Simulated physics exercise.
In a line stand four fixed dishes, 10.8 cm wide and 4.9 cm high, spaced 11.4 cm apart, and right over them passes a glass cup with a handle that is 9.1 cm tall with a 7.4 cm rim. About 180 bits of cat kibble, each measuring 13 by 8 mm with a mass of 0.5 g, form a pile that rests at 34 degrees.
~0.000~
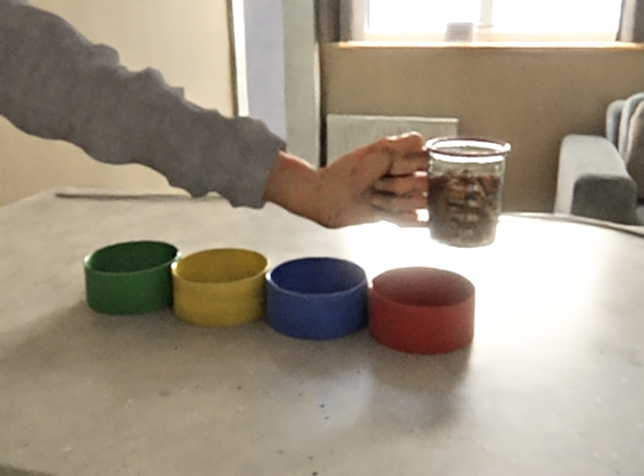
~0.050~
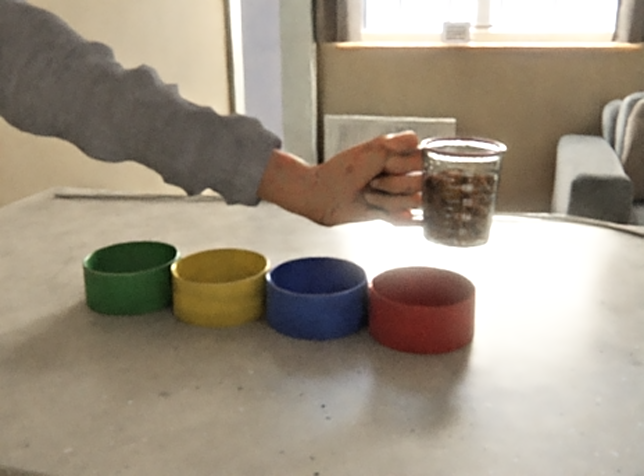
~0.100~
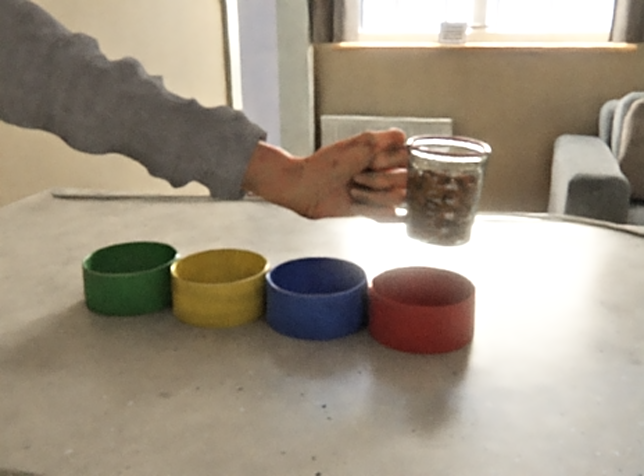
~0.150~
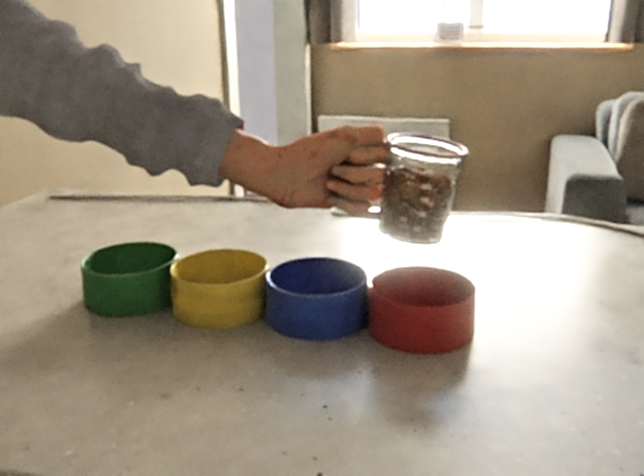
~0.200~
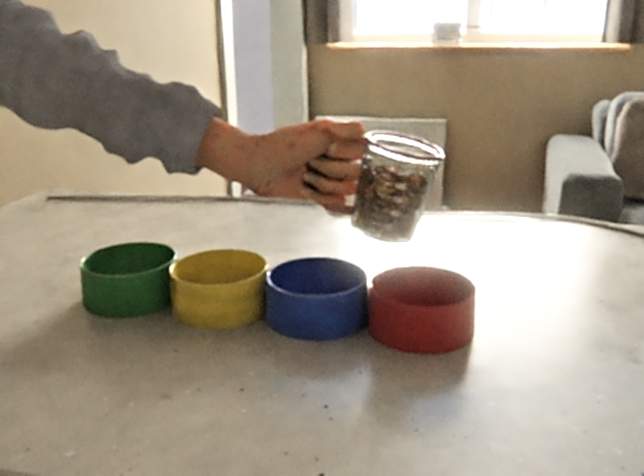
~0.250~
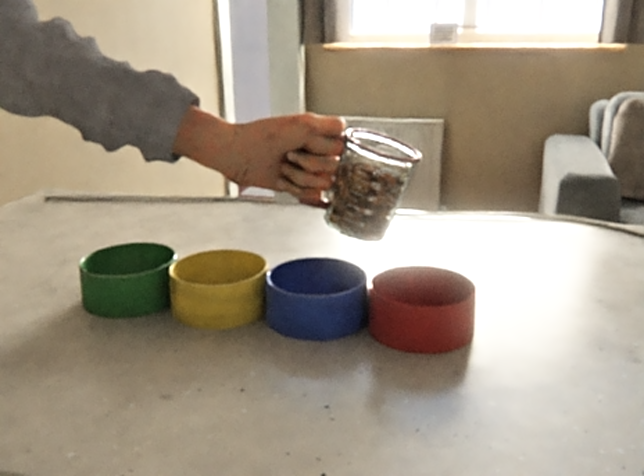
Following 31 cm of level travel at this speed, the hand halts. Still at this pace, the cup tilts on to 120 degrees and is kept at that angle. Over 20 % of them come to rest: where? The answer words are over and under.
Red: Under. Blue: Under. Green: Under. Yellow: Over. Counter: Under.
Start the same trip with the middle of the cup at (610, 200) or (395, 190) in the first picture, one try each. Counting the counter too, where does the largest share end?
Largest amount - try one: Blue, try two: Green.
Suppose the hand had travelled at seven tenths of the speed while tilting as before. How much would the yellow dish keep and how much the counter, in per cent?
Result - yellow dish: 100; counter: 0.
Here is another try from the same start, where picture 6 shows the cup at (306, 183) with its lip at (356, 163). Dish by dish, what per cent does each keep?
It'd finish with red at 0, blue at 0, green at 0 and yellow at 100.
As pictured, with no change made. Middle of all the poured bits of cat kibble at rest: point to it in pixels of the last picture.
Somewhere near (226, 292) in the last picture.
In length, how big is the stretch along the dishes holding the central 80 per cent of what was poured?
About 6 cm.
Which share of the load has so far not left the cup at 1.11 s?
Around 95 percent.
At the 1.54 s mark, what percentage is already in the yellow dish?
Share at that time: Approx. 65 per cent.
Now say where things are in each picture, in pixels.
In the first picture, cup at (464, 193), tilt 0 degrees, lip at (508, 149), moved 0.0 cm; middle of the pieces at (458, 207); red dish at (422, 285); blue dish at (318, 275); yellow dish at (221, 265); green dish at (133, 256).
In the second picture, cup at (459, 192), tilt 1 degrees, lip at (503, 149), moved 0.5 cm; middle of the pieces at (453, 206).
In the third picture, cup at (443, 191), tilt 4 degrees, lip at (488, 150), moved 2.1 cm; middle of the pieces at (436, 205).
In the fourth picture, cup at (418, 190), tilt 8 degrees, lip at (465, 153), moved 4.5 cm; middle of the pieces at (411, 202).
In the fifth picture, cup at (393, 188), tilt 13 degrees, lip at (442, 155), moved 7.0 cm; middle of the pieces at (385, 200).
In the sixth picture, cup at (369, 187), tilt 18 degrees, lip at (419, 158), moved 9.5 cm; middle of the pieces at (360, 198); red dish at (422, 285); blue dish at (317, 275); yellow dish at (219, 267); green dish at (129, 259). The cup turns about 95 degrees a second and travels 50 cm a second.
After 0.76 s, tilt 66 degrees; cup holds 100 %.
After 1.11 s, tilt 99 degrees; cup holds 95 %, yellow 5 %.
Then, at 1.54 s, tilt 120 degrees; cup holds 30 %, yellow 65 %.
At rest (2.2 s), red 0 %, blue 0 %, green 0 %, yellow 100 %, counter 0 %.
